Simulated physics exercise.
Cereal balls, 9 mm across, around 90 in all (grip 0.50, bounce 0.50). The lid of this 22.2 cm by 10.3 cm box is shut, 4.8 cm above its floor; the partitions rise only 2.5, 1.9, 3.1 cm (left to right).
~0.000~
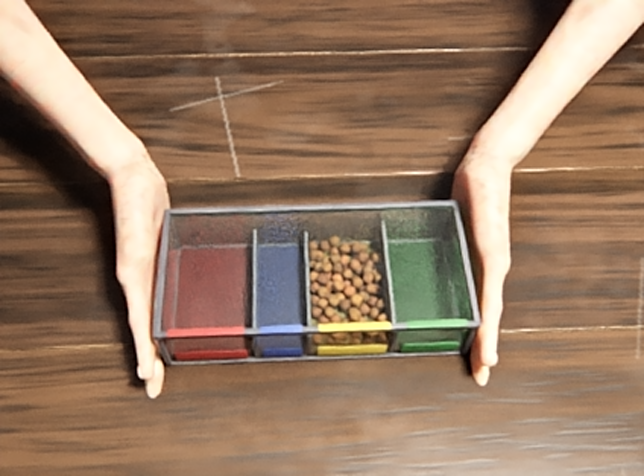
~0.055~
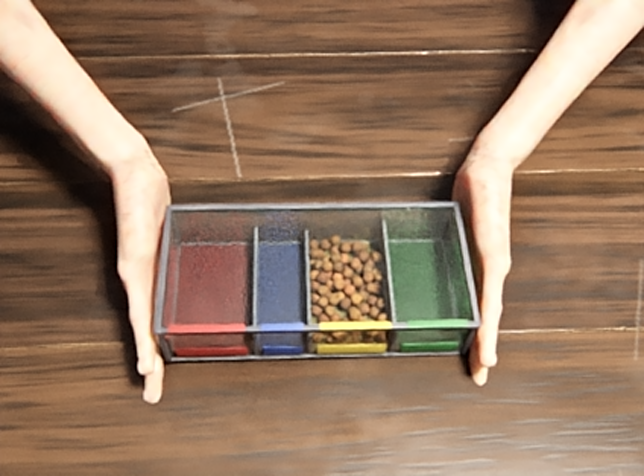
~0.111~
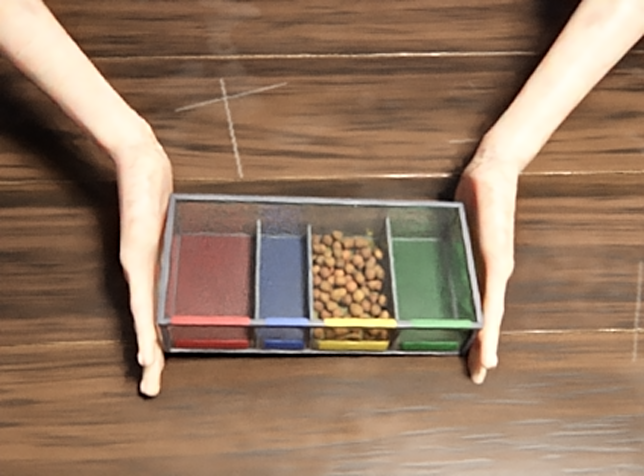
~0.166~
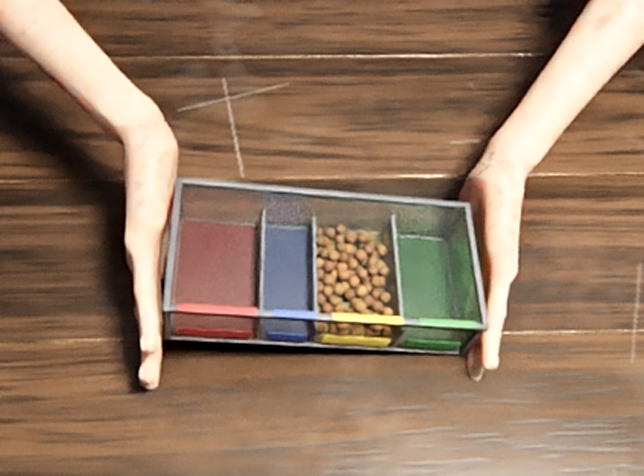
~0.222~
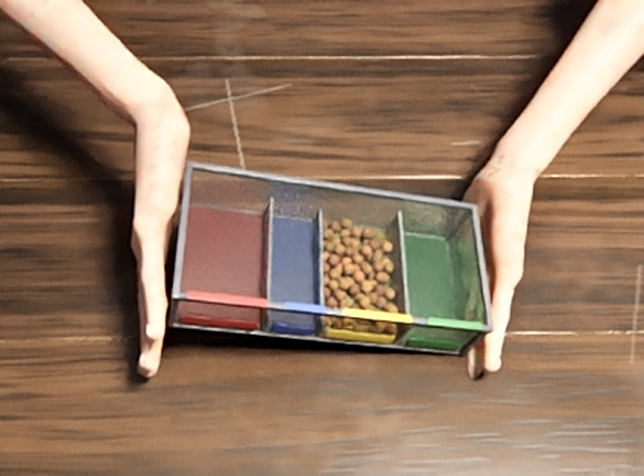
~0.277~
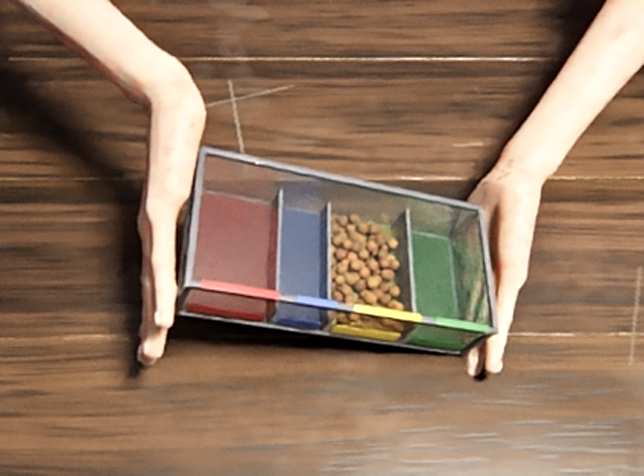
Two hands tilt a clear divided box rightward, its cereal balls staying in the yellow section.
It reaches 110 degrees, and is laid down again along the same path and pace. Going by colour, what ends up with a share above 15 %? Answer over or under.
Red compartment: Under; blue compartment: Under; green compartment: Over; yellow compartment: Over.
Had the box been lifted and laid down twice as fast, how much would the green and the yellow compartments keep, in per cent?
In that case green 40, yellow 60.
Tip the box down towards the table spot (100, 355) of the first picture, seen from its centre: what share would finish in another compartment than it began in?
Some 100 per cent.
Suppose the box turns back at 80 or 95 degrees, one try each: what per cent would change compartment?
Some 5 and 40 per cent.
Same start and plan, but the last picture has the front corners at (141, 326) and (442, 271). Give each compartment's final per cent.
Red 100; blue 0; green 0; yellow 0.
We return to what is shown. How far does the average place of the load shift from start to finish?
Some 4.5 cm.
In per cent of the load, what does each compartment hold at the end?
Red 0, blue 0, green 50, yellow 50.
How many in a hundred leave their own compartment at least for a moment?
About 50 per cent.
After 1.35 s, tilt 110 degrees; green 25 %, yellow 75 %.
Then, at 2.06 s, tilt 49 degrees; green 50 %, yellow 50 %.
Then, at 2.80 s, tilt 0 degrees; green 50 %, yellow 50 %.
In the end, at 3.5 s, red 0 %, blue 0 %, green 50 %, yellow 50 %.
